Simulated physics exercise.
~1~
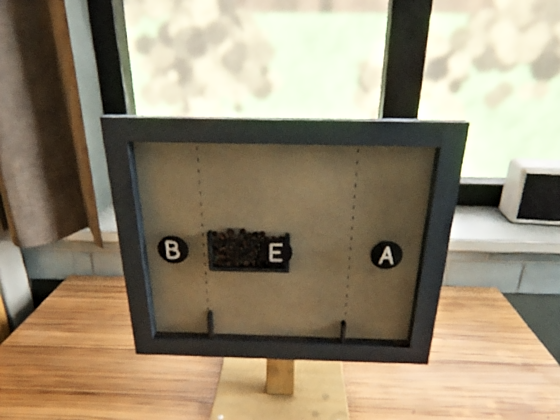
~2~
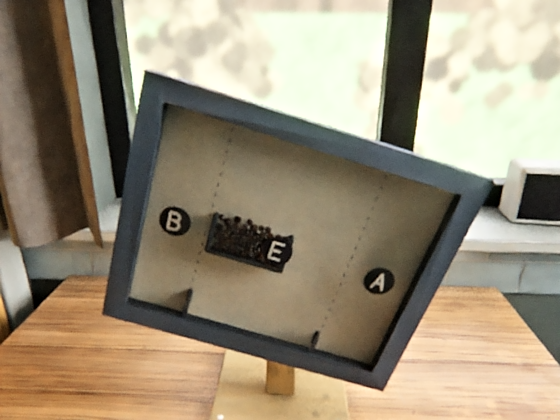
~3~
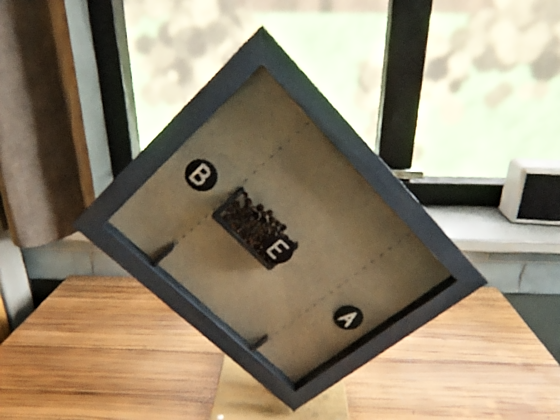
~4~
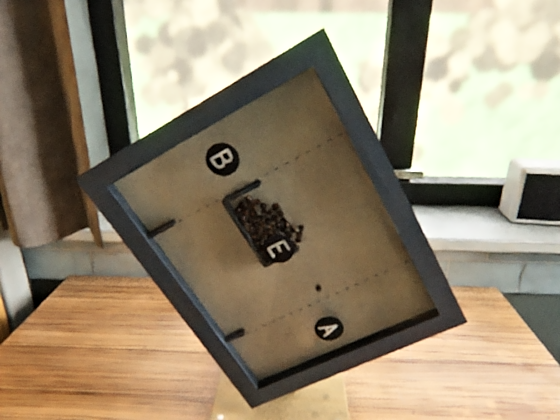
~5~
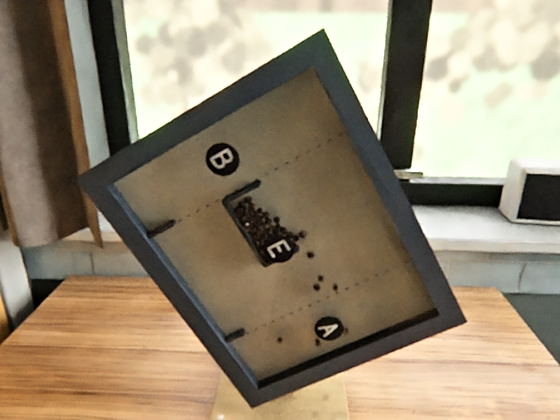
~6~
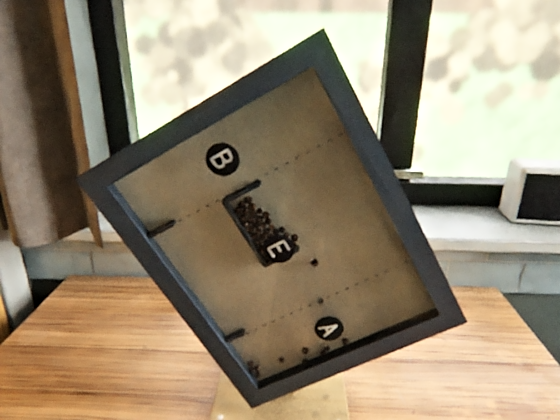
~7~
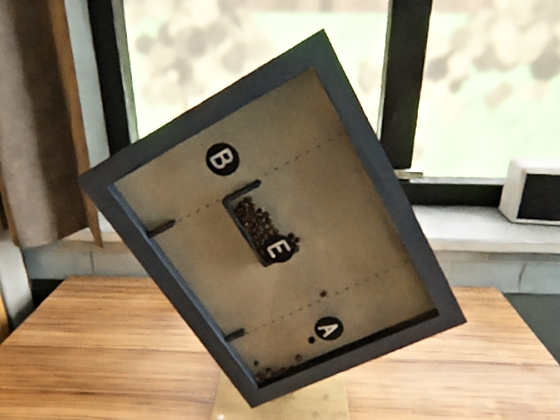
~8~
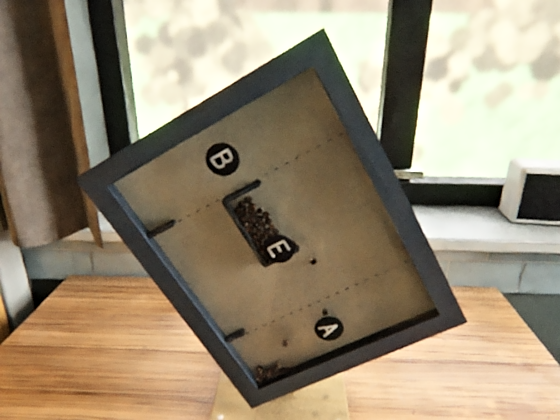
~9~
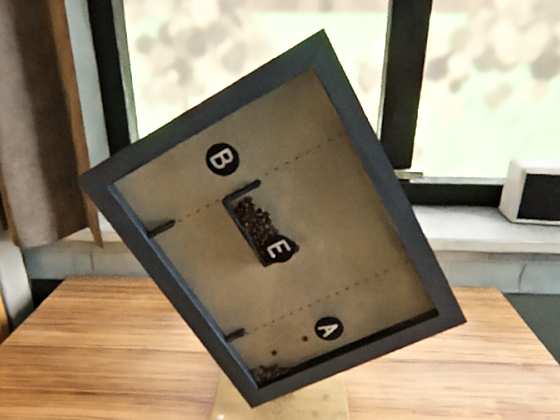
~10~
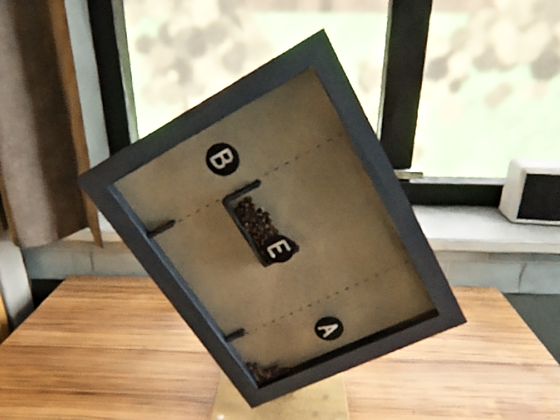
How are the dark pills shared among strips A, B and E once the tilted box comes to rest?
Most of the pills stay in strip E, a smaller part ends up in the lower corner of strip A, and strip B holds hardly any.
